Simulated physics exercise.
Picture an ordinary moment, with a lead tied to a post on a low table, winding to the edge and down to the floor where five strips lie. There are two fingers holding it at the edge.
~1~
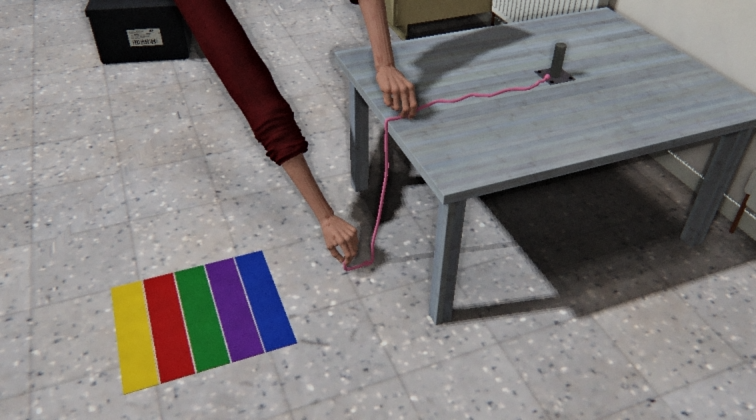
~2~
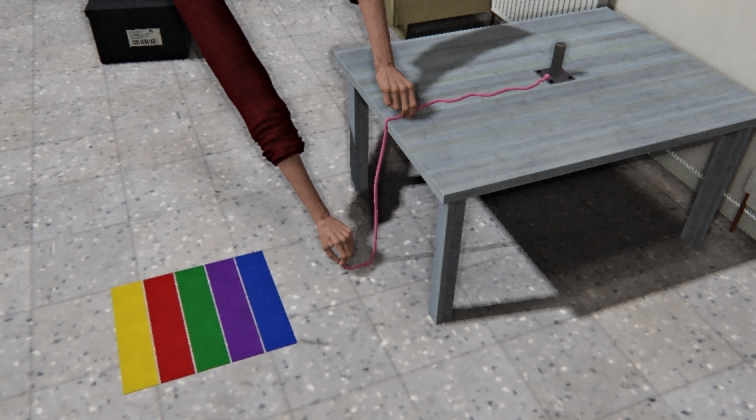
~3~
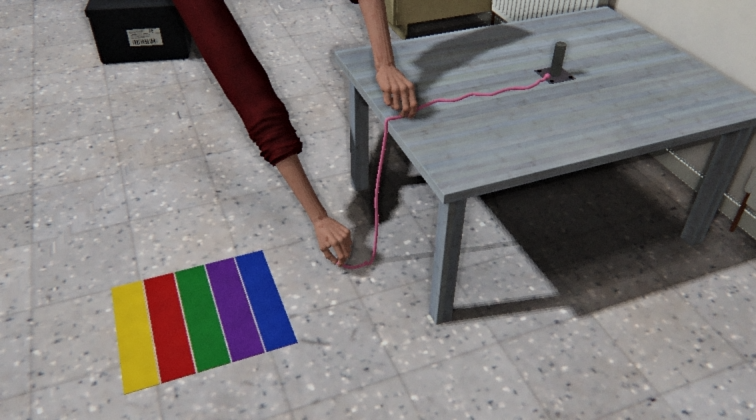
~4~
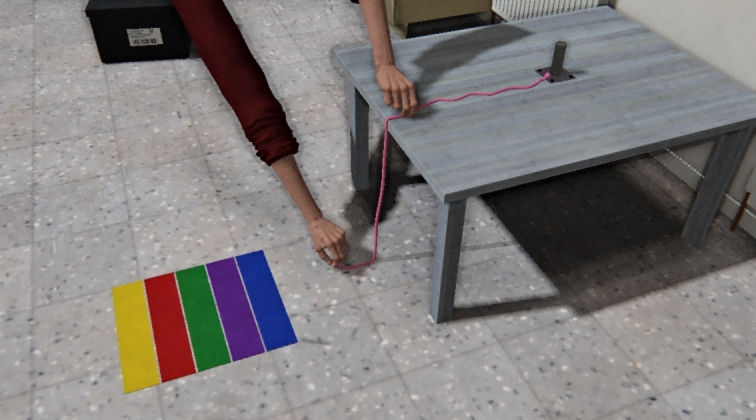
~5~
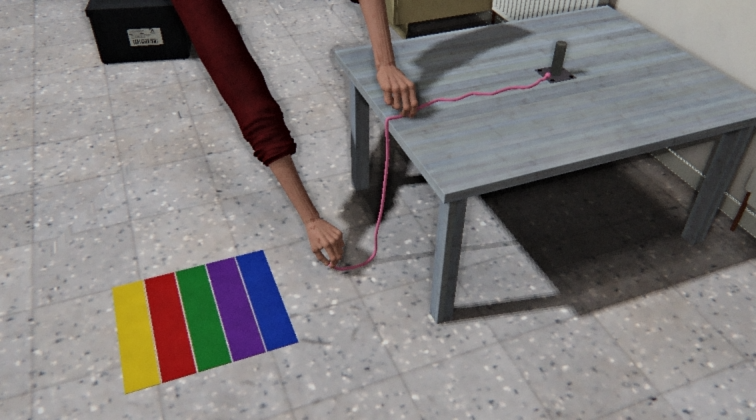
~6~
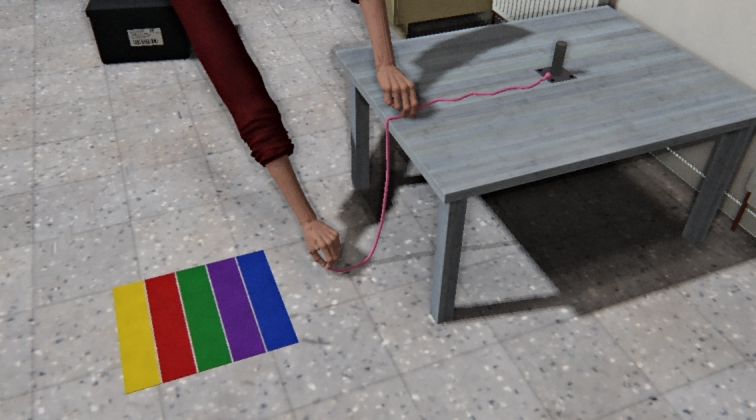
A hand at the end of a dark red sleeve, low over a pale speckled floor seen from above, draws the lower end of a pink cord slightly leftward. The cord runs from a short post on a grey table at right, under another hand at the edge, beside yellow, red, green, purple and blue strips at lower left. Its hanging part bows gently as the upper hand and view stay still.
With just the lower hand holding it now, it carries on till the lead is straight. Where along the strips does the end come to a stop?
Above the purple strip.
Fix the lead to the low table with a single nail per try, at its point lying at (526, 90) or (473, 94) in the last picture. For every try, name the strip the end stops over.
The end comes to rest on purple and then on purple.
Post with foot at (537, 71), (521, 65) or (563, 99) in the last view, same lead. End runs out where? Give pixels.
In pixels, the answers are (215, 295), (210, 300) and (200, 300).
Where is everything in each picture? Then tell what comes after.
In the first picture, end (345, 262); blue (275, 329); purple (243, 338); green (209, 348); red (174, 358); yellow (139, 368).
In the second picture, end (340, 262); lead through (533, 86) (472, 95) (417, 109) (383, 150) (376, 204) (374, 254).
In the third picture, end (338, 263).
In the fourth picture, end (333, 264); lead through (534, 85) (473, 94) (417, 109) (385, 149) (380, 202) (375, 253).
In the fifth picture, end (330, 265).
In the sixth picture, end (327, 266); lead through (534, 85) (473, 94) (418, 109) (388, 148) (385, 201) (371, 254).
Early on, end near (282, 278); short of the strips.
Midway, end near (249, 287); over blue.
At the end of the slack, end near (229, 292); over purple. The end stops over the purple strip.
